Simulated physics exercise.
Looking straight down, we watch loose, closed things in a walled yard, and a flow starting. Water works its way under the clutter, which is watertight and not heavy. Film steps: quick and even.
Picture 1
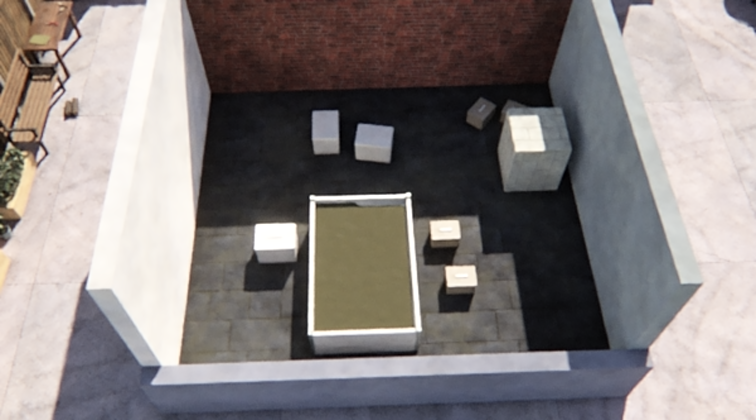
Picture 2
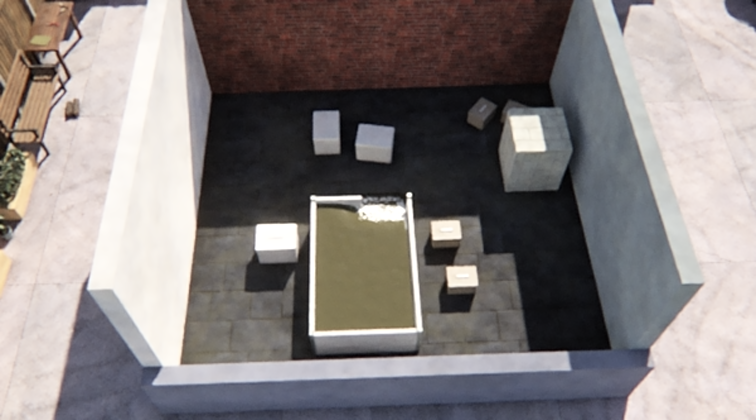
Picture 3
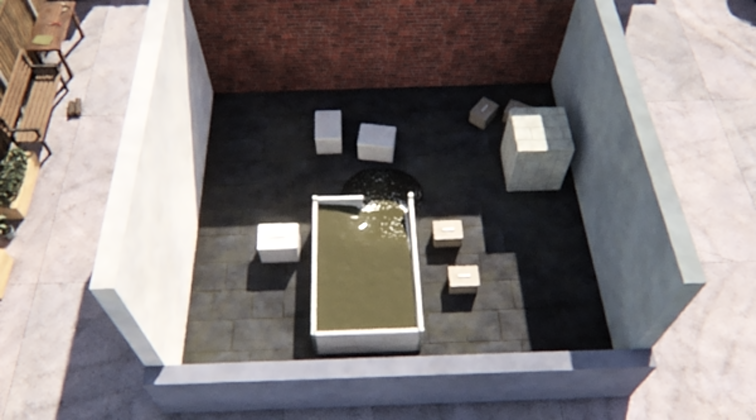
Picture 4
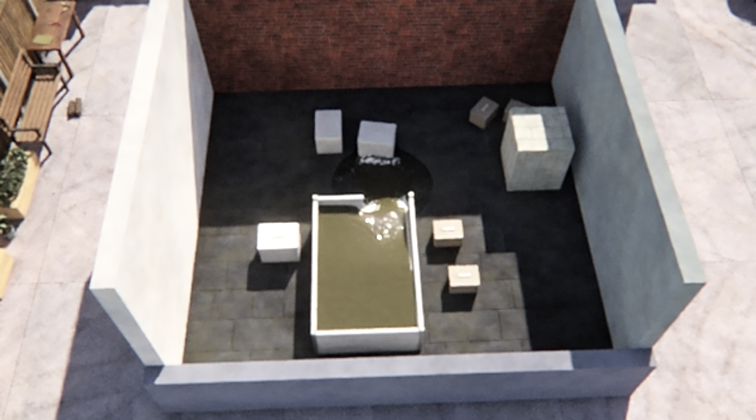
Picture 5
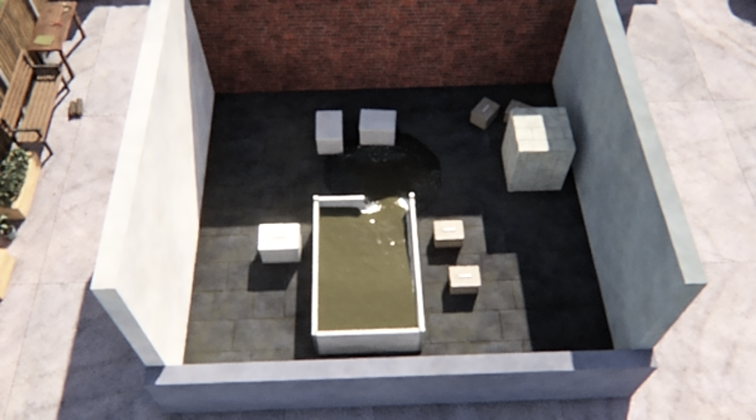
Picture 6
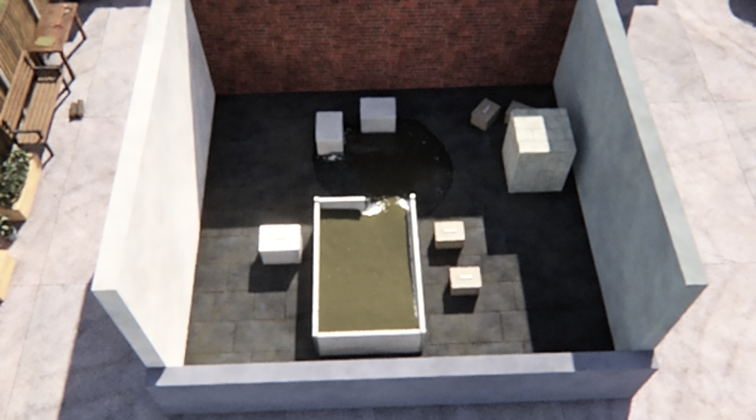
At first, a white-rimmed tank of murky liquid stands still among pale boxes in a walled yard. Its surface then churns at the far right corner, and liquid spills out, spreading a dark puddle across the ground behind it. The nearest box there slides a short way toward the brick wall, while the others barely move.
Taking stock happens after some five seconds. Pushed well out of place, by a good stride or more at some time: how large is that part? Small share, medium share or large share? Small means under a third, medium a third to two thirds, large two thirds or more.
A medium share.
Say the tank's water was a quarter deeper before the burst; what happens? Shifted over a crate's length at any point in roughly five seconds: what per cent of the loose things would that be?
Share: Close to 60 %.
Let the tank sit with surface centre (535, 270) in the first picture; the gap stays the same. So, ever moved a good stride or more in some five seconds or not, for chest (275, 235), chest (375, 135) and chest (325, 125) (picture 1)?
The three, one by one: Past that mark, past that mark and past that mark.
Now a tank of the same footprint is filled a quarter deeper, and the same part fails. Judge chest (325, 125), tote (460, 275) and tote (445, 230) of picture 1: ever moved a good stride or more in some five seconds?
Well, in sequence: Carried that far, not carried that far, not carried that far.
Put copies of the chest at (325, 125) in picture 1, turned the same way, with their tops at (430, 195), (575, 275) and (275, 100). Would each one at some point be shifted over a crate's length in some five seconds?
In sequence: Hardly budges; hardly budges; knocked well away.
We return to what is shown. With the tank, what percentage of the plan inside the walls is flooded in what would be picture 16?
Roughly 45 %.
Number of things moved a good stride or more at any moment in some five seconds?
My count comes to 4.
A moment on, 1 of 7 are well off their spots; 0 afloat.
Next, 3 of 7 are well off their spots; 3 afloat.
Later, 4 of 7 are well off their spots; 4 afloat.
In the end, 3 of 7 are well off their spots, and 4 have been at some point; 3 afloat.
